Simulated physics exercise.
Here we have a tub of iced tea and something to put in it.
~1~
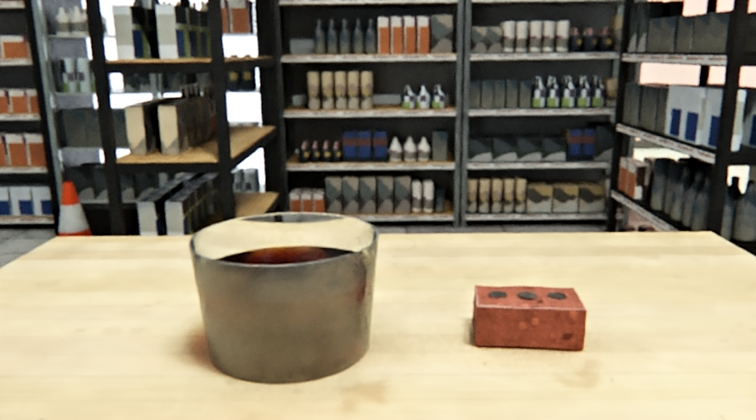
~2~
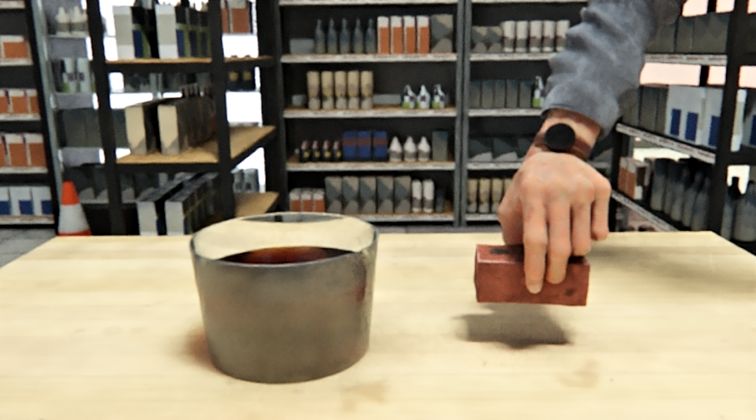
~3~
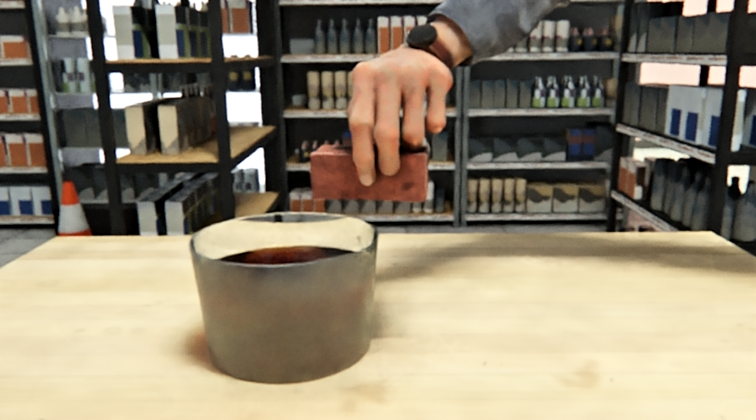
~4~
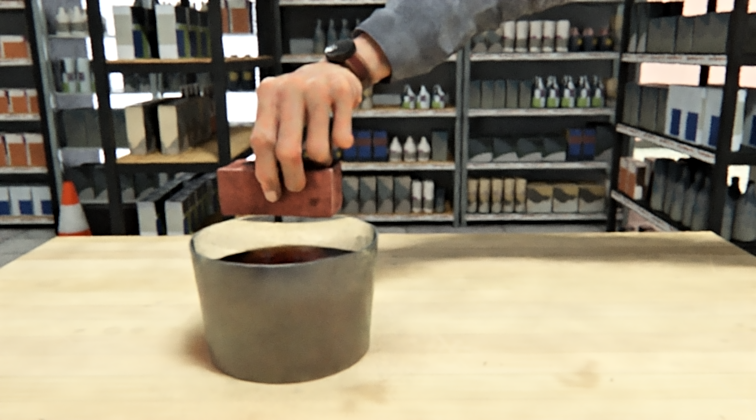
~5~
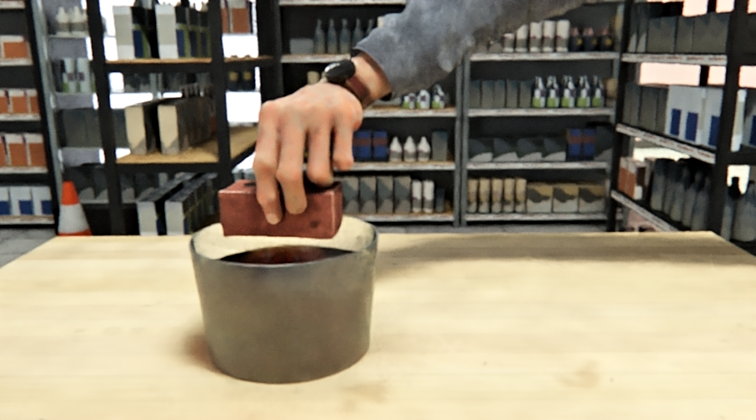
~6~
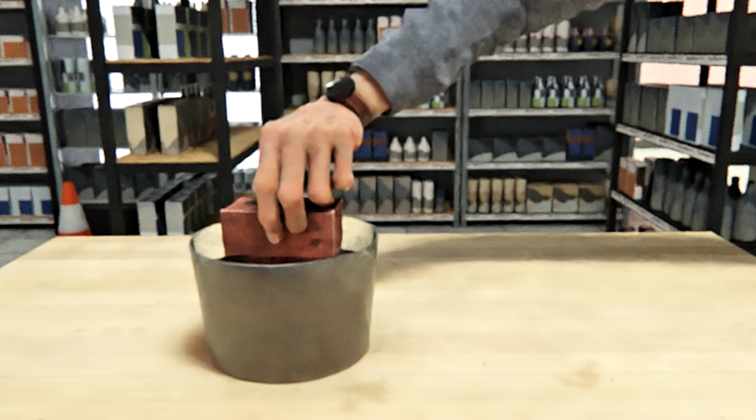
At the start, a tub of dark liquid sits on a pale table with a red brick piece to its right and store shelves behind. A hand reaches in from the right, grips the brick, lifts it and carries it left above the tub, then lowers it to just over the liquid.
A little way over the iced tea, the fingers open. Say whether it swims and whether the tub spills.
Well, it heads down, and as for the tub, it copes fine.
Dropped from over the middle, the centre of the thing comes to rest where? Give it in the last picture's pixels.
It winds up with its middle close to pixel (290, 321).
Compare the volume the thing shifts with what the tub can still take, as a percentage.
Reading: Approximately 40 %.
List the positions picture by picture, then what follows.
The piece of brick lies on the top at (527, 316); tub (288, 289) about two thirds full, in the first picture.
A hand picks up the piece of brick at (529, 273); tub about two thirds full, surface at (287, 271), in the second picture.
The piece of brick is carried over at (372, 172); tub (288, 289) about two thirds full, in the third picture.
The piece of brick is above the tub at (283, 187); tub about two thirds full, surface at (287, 271), in the fourth picture.
The piece of brick comes down at (284, 208); tub (288, 289) about two thirds full, in the fifth picture.
The piece of brick is just over the surface at (285, 226); tub about two thirds full, surface at (287, 271), in the sixth picture.
A moment on, the piece of brick enters the iced tea; the tub is about three quarters full.
Further on, the piece of brick goes on down; the tub is about three quarters full.
When it is over, the piece of brick rests at the bottom; the tub is about three quarters full; none went over.
